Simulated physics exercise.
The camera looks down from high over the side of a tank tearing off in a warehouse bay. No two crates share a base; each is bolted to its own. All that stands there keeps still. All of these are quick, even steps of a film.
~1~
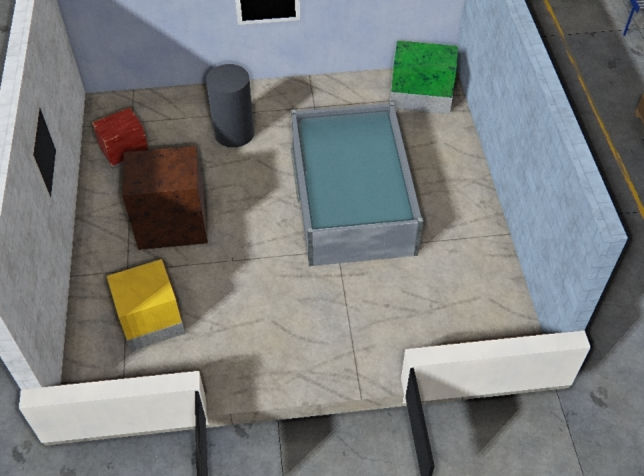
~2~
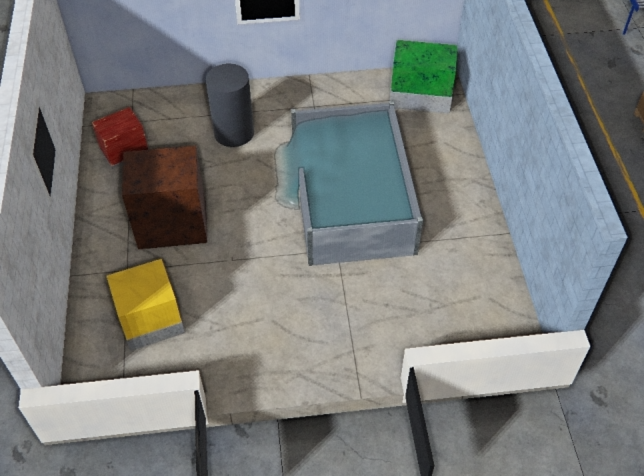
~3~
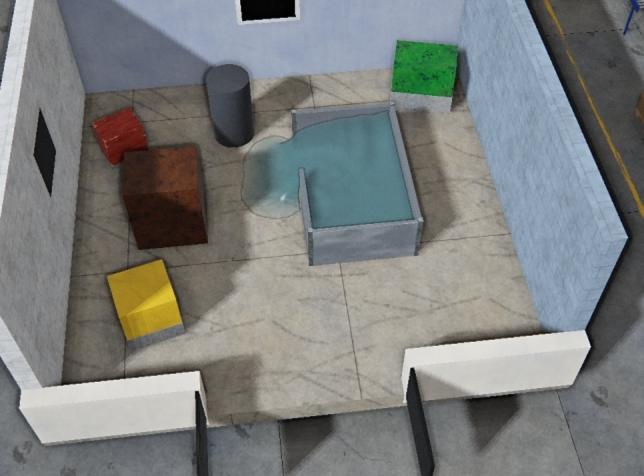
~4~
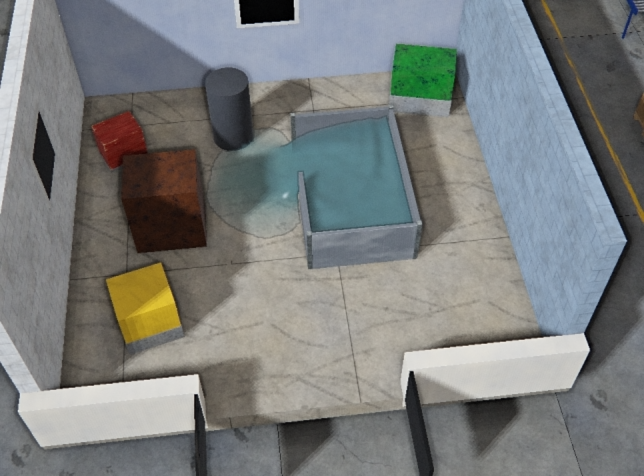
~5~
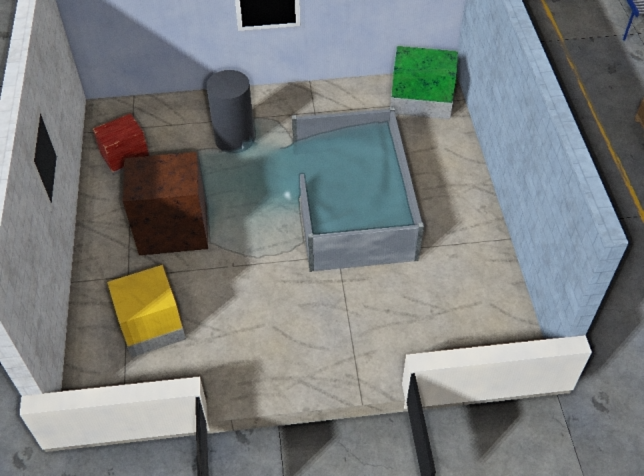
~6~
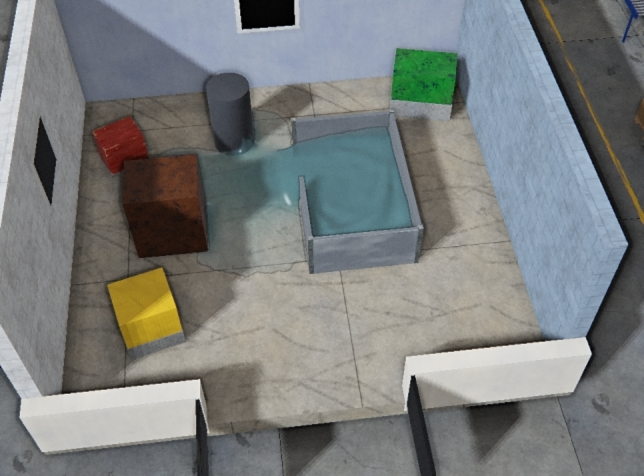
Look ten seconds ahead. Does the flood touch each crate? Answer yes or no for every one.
Red crate: Yes; yellow crate: No; green crate: No.
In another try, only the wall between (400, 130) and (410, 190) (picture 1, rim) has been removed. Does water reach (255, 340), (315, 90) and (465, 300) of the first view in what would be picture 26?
The first point is swamped, the second swamped, the third swamped.
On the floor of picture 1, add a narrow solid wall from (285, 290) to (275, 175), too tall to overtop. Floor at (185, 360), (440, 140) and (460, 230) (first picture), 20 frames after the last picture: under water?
Outcome by spot, in order - unwatered, unwatered, unwatered.
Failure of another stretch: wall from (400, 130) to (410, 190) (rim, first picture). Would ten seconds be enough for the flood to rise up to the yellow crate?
Looking at the yellow crate, it is left alone.
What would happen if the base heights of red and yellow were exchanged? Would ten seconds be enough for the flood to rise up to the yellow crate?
The yellow one is reached.
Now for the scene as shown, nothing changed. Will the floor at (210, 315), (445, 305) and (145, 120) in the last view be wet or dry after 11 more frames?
Status per point, in sequence: Waterlogged, then unwetted, then waterlogged.
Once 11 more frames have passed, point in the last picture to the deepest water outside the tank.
At about (90, 205).
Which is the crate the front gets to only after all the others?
From the pictures, the green crate.
A moment on, water covers 25 % of the floor; the red crate water round its plinth, the yellow crate water round its plinth, the green crate not reached.
Next, water covers 45 % of the floor; the red crate water round its plinth, the yellow crate water round its plinth, the green crate not reached.
Then, water covers 60 % of the floor; the red crate water round its plinth, the yellow crate water round its plinth, the green crate water round its plinth.
Later, water covers 80 % of the floor; the red crate water round its plinth, the yellow crate water round its plinth, the green crate water round its plinth.
In the end, water covers 100 % of the floor; the red crate was topped, the yellow crate stayed above the water, the green crate stayed above the water.
